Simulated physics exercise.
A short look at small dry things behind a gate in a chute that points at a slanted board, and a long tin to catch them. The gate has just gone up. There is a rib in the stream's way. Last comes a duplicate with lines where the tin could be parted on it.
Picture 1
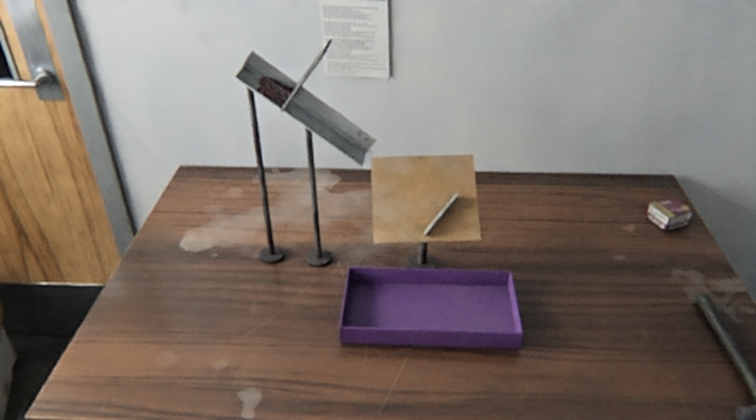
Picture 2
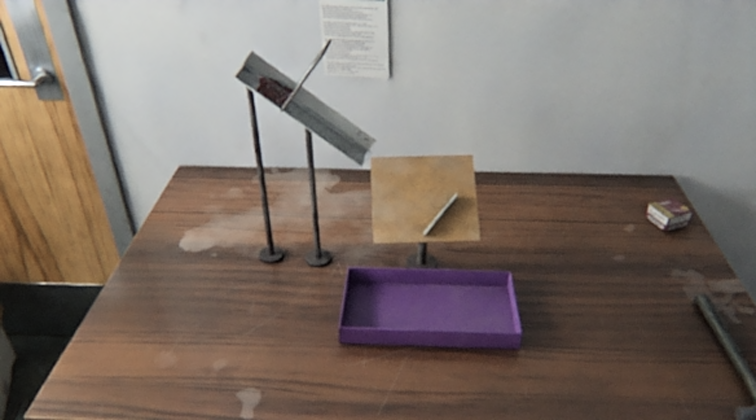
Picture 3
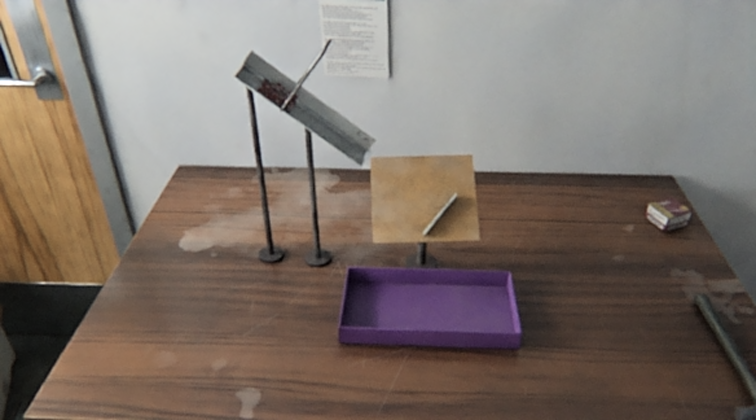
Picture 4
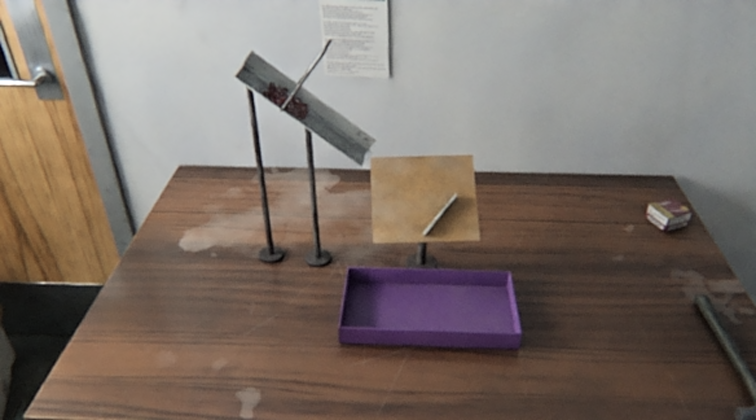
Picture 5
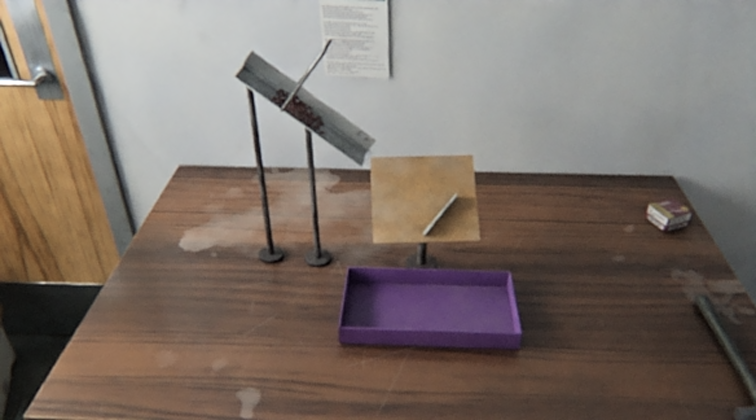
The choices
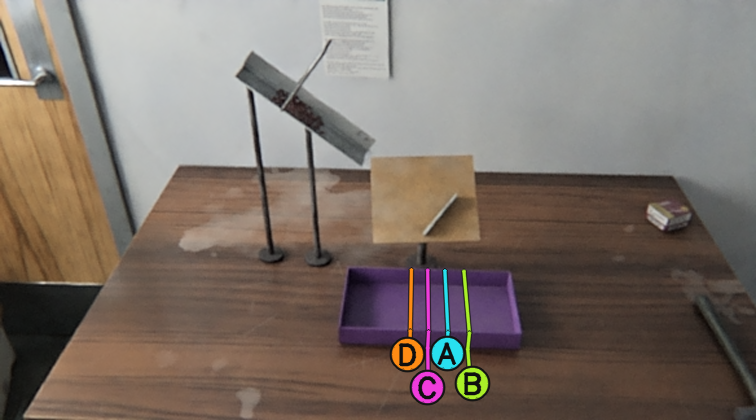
At first, a clump of small dark reddish pieces sits high in a sloping gray chute, above a slanted tan board and an empty purple tray on a wooden table. The pieces then slide a short way down the chute to the right, spreading out, while everything else stays still.
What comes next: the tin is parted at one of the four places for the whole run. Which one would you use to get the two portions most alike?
D.
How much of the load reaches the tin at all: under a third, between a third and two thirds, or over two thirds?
Over two thirds.
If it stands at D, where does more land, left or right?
The right side.
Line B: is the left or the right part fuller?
The left side.
On the marked copy, line A crosses the front rim at (447, 331); line B crosses the front rim at (469, 332); line C crosses the front rim at (428, 330); line D crosses the front rim at (410, 330).
With A, of what is caught, nearly all on the left of the divider, a stray few on the right.
With B, of what is caught, all on the left of the divider, none on the right.
With C, of what is caught, most on the left of the divider, a small part on the right.
With D, of what is caught, about a third on the left of the divider, about two thirds on the right.
